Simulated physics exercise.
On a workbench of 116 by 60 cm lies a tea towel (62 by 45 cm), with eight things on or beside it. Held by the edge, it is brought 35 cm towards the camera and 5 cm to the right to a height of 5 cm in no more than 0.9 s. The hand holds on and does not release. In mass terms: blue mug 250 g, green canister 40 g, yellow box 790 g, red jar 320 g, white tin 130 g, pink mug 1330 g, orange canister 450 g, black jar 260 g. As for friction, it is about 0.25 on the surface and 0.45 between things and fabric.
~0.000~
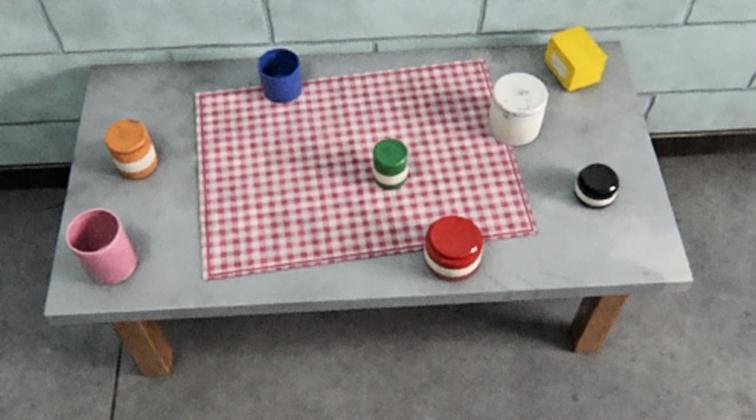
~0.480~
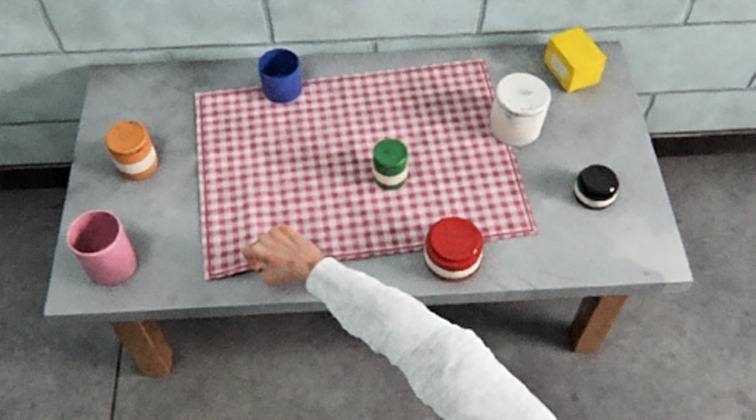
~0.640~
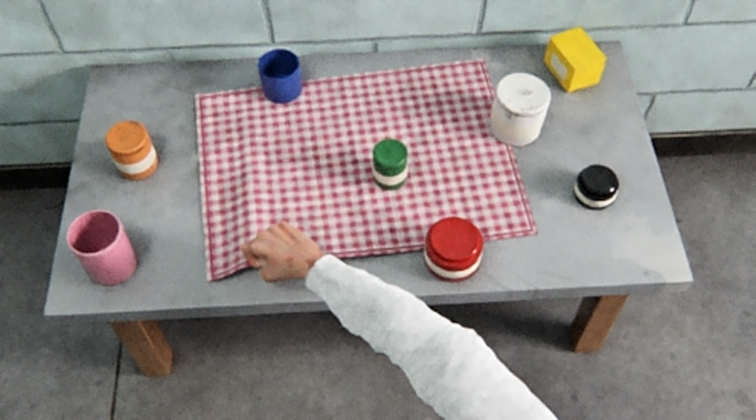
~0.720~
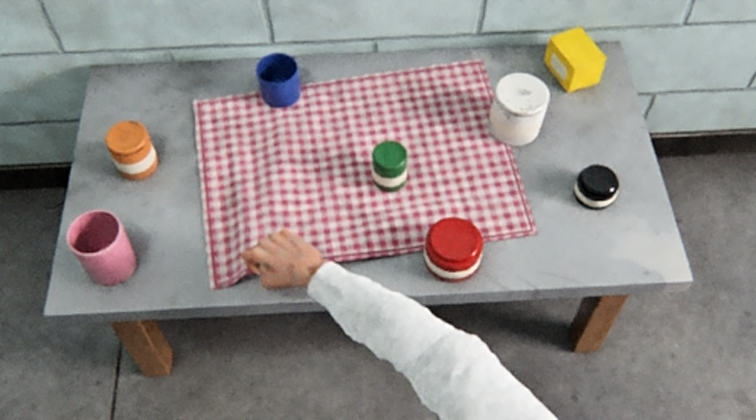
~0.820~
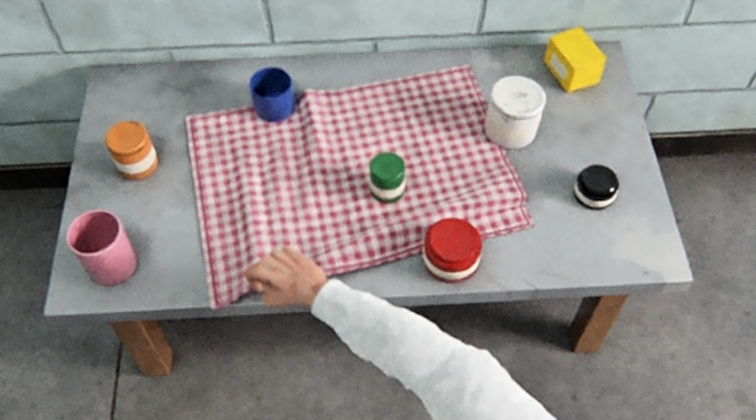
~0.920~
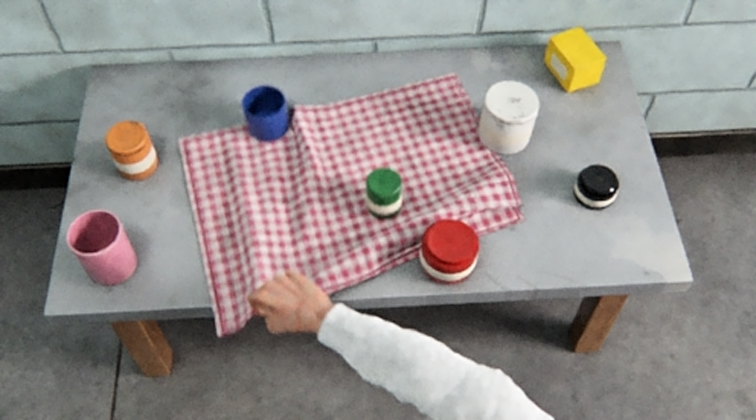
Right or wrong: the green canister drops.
Right, it drops off.
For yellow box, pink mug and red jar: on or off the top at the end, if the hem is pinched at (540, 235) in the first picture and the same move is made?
Afterwards yellow box is still on top, pink mug is still on top and red jar comes off.
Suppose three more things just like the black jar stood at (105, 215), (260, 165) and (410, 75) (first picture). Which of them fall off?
First keeps its place, second leaves the top, third keeps its place.
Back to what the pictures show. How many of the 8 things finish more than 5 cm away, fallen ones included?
That comes to 4 of the things.
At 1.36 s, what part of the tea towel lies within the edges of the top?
Roughly 60% of it.
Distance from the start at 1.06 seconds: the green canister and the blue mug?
Green canister: 15 cm; blue mug: 20 cm.
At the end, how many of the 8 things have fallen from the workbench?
After counting, the figure is 2.
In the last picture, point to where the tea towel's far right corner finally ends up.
It ends up approximately at (463, 238).
After 1.1 s, 90 % of the tea towel is still over the top; green canister 13 cm off its start, blue mug 19 cm off its start, white tin 7 cm off its start.
After 1.2 s, 75 % of the tea towel is still over the top; green canister 21 cm off its start, blue mug 30 cm off its start, white tin 11 cm off its start.
After 1.4 s, 60 % of the tea towel is still over the top; green canister 26 cm off its start at (360, 272), blue mug 37 cm off its start at (222, 213), white tin 12 cm off its start at (484, 133).
After 1.5 s, 50 % of the tea towel is still over the top; green canister 32 cm off its start, blue mug 41 cm off its start, red jar over the edge.
After 3.1 s, 30 % of the tea towel is still over the top; green canister over the edge, blue mug 42 cm off its start at (218, 239), red jar over the edge, white tin 12 cm off its start at (485, 133).
